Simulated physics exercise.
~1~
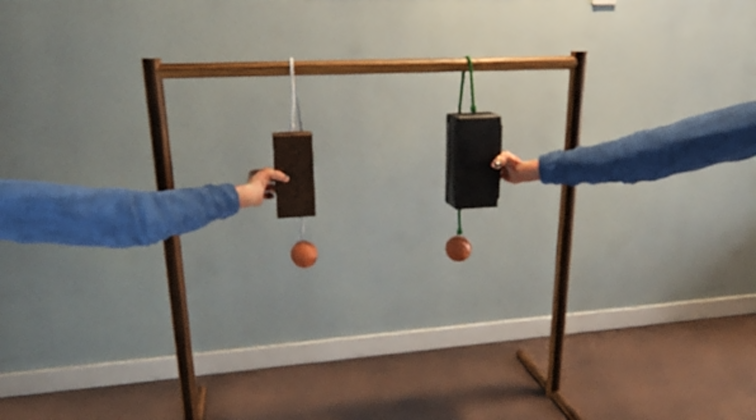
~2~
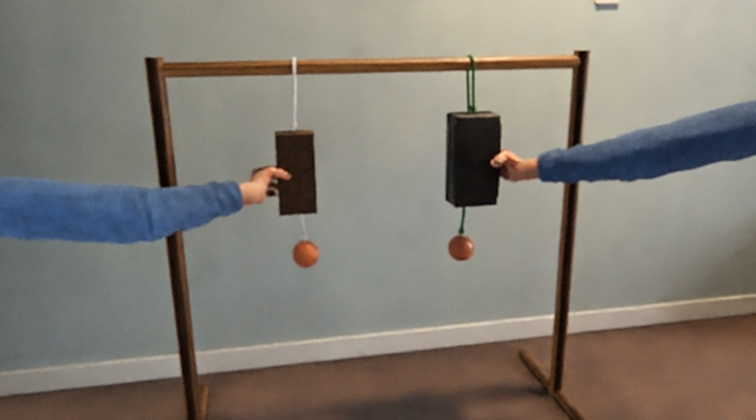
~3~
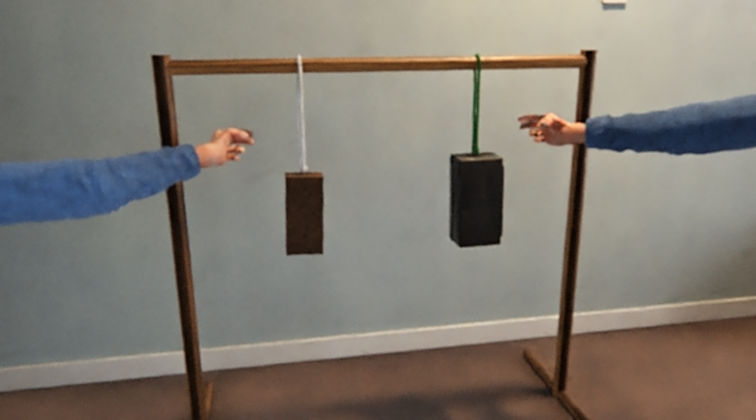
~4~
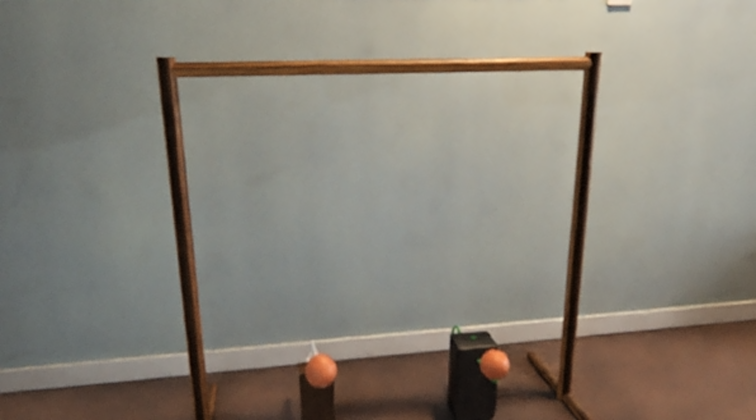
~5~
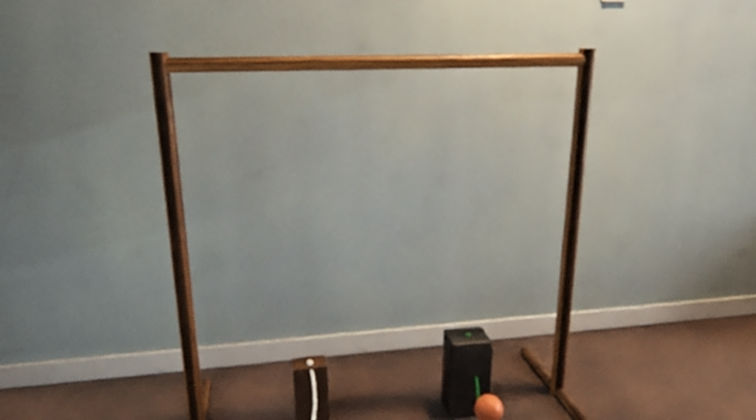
A brick and a black case, released by two hands, drop to the floor below the rail.
